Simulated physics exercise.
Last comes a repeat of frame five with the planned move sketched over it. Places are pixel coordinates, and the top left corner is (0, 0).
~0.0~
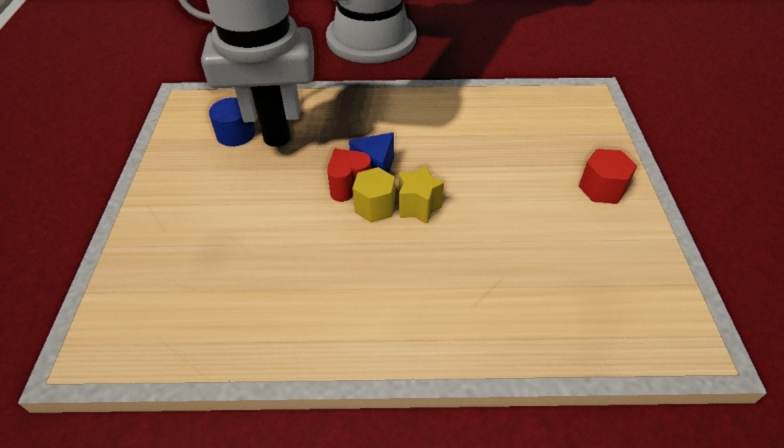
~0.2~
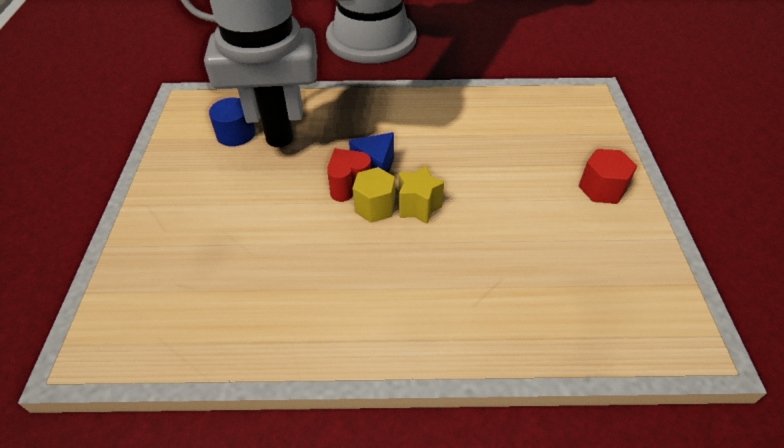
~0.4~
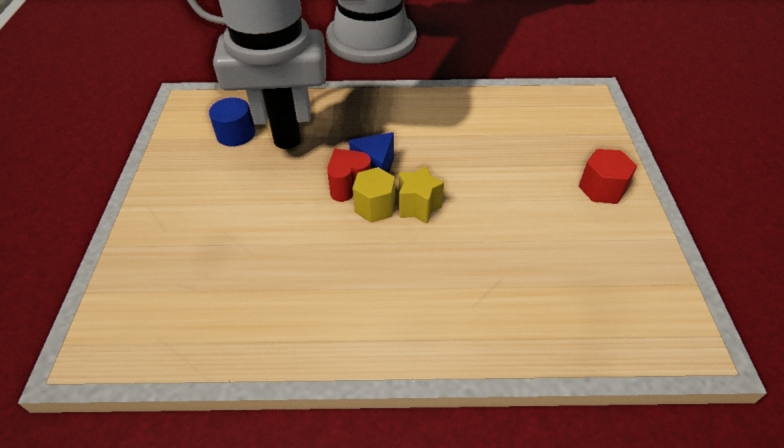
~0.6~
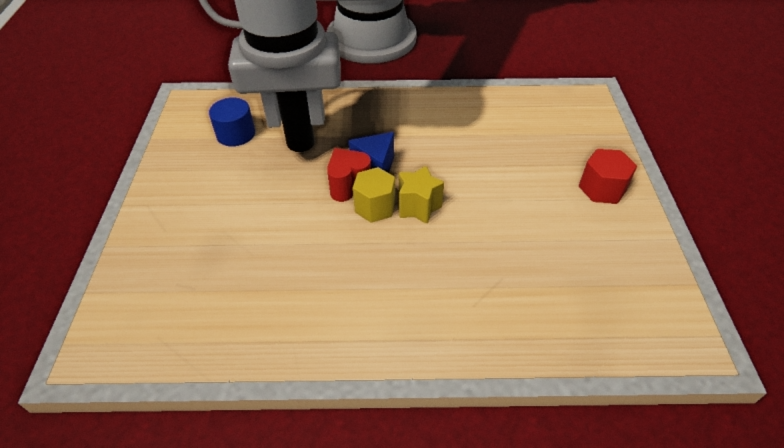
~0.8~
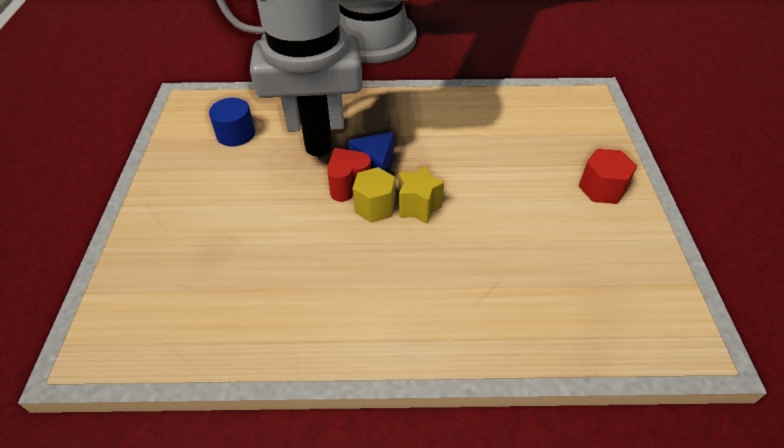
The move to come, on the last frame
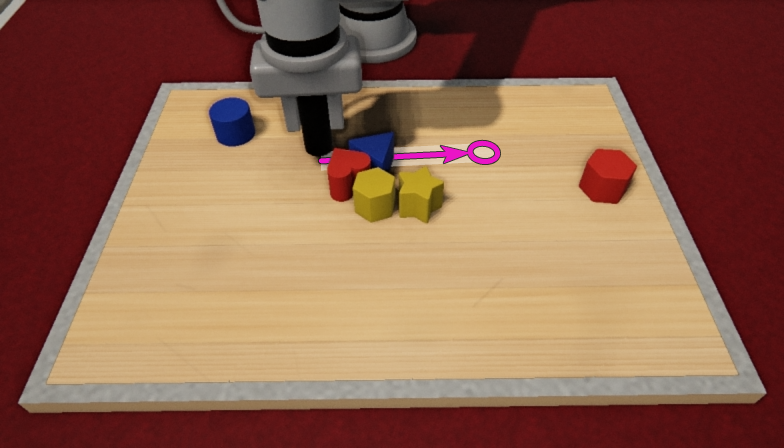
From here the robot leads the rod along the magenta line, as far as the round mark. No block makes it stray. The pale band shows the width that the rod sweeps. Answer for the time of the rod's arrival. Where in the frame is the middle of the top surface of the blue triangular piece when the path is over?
At (391, 151).
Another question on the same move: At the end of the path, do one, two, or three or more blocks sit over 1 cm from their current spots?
The number is one.
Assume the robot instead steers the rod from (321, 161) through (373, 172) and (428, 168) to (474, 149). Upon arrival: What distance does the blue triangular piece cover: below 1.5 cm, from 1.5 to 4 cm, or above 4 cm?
Long: Over 4 cm.
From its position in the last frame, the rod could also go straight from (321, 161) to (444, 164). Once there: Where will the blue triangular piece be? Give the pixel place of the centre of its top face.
My estimate: (455, 158).
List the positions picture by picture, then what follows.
Rod's lower end (277, 138); red heart (347, 162); blue triangular piece (375, 144), in the first picture.
Rod (280, 139); blocks still, in the second picture.
Rod (288, 141); blocks still, in the third picture.
Rod (301, 143); blocks still, in the fourth picture.
Rod (319, 148); red heart (347, 162); blue triangular piece (375, 144), in the fifth picture.
Drawn move, from (321, 161) directly to (484, 152).
The first path, step by step. One third of the way, rod (376, 144); blue triangular piece (387, 150).
Two thirds of the way, rod (431, 142); blue triangular piece (391, 151).
At the end, rod (486, 139); red heart still; blue triangular piece (391, 151).
